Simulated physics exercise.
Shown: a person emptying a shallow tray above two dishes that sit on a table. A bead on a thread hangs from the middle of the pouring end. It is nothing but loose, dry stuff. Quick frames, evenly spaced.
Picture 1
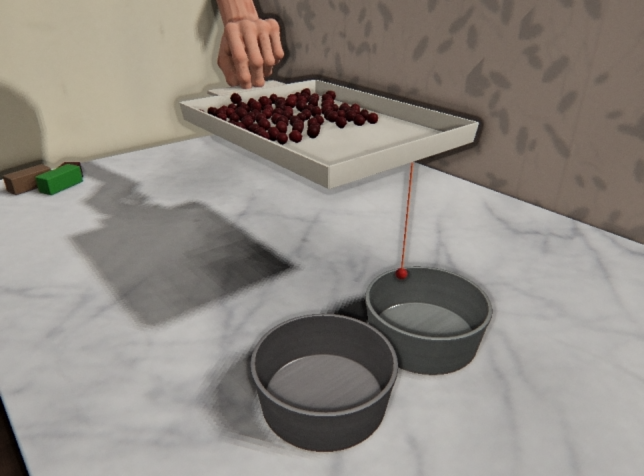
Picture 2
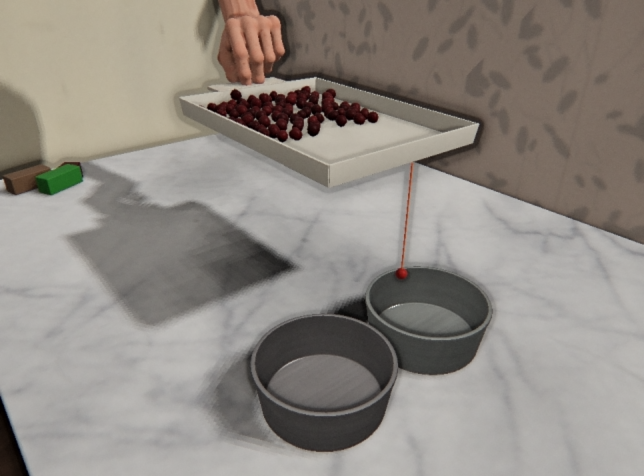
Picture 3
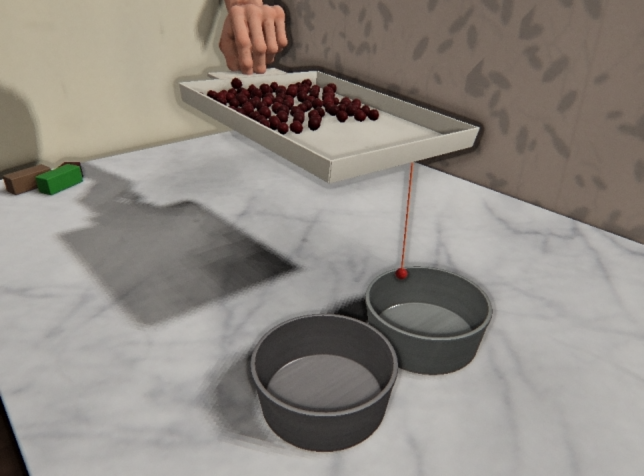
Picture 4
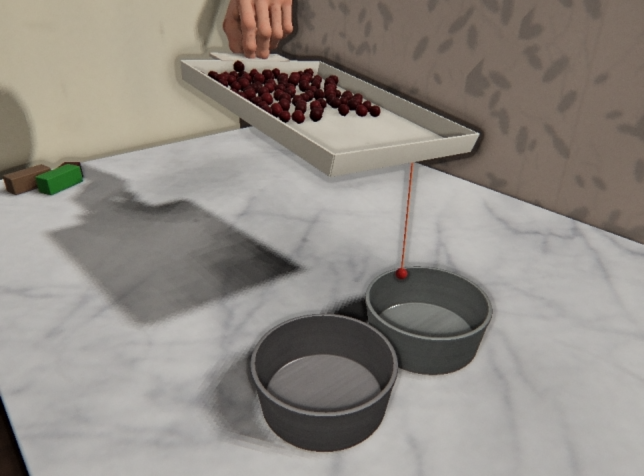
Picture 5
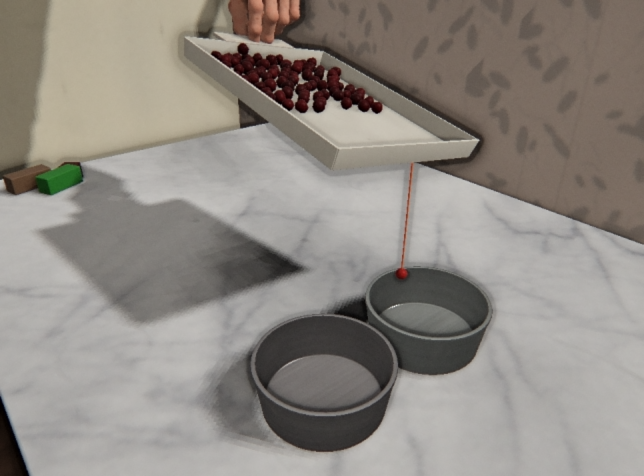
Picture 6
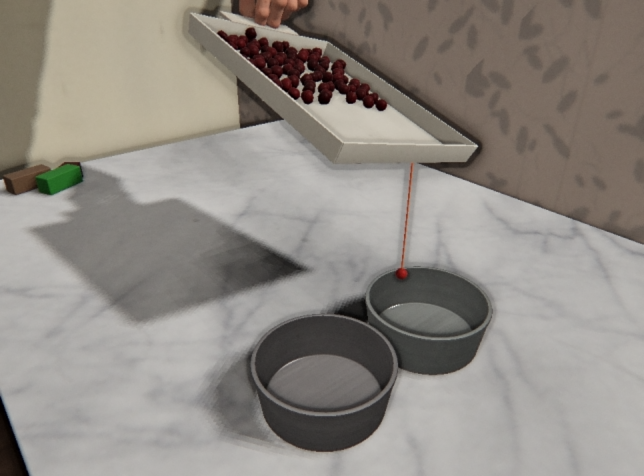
A hand held a shallow, pale tray of dark red cherries above two empty gray dishes, then slowly raised the back end, tilting the tray toward its front right corner as the cherries shifted slightly.
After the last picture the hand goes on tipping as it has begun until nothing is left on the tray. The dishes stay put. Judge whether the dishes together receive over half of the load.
They receive under half of it.
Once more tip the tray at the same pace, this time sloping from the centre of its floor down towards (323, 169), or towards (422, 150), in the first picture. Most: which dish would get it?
First place: The dish to the left; second place: The dish to the right.
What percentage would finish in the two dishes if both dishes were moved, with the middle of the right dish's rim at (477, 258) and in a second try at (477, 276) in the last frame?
First some 70, then 50 per cent.
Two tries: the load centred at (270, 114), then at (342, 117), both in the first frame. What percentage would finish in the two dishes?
Shares: 20 % for the first, 20 % for the second.
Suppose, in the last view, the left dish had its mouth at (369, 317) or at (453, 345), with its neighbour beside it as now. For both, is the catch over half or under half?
First place: Beyond half; second place: Short of half.
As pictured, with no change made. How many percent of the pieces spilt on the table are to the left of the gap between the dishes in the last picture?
Close to 10 per cent.
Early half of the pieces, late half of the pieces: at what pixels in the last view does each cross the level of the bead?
First close to (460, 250), next close to (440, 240).
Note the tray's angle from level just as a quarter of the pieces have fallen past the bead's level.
That happens at around 120°.
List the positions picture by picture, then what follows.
In the first picture, corners of the pouring end near (329, 165) and (475, 122), level; middle of the load near (278, 114), dried cherries; left dish near (373, 418); right dish near (475, 345); bead on its thread near (401, 274).
In the second picture, corners of the pouring end near (330, 164) and (476, 124), level; middle of the load near (278, 111).
In the third picture, corners of the pouring end near (331, 160) and (476, 127), tipped barely, lowest at the right corner; middle of the load near (278, 103).
In the fourth picture, corners of the pouring end near (335, 153) and (476, 133), tipped a little, lowest at the right corner; middle of the load near (280, 90).
In the fifth picture, corners of the pouring end near (339, 147) and (476, 139), tipped clearly, lowest at the right corner; middle of the load near (283, 77).
In the sixth picture, corners of the pouring end near (344, 141) and (475, 145), tipped clearly, lowest at the right corner; middle of the load near (289, 65); left dish near (373, 418); right dish near (475, 345).
Shortly afterwards, tray tipped steeply; all but a few on the tray; only a few outside both; only a few in the air.
Next, tray tipped past a quarter turn; all but a few on the tray; a little outside both; only a few in the air.
Some moments later, tray tipped past a quarter turn; a little in the right dish; the bulk outside both.
In the end, tray tipped past a quarter turn; none at all in the left dish; a little in the right dish; the bulk outside both.
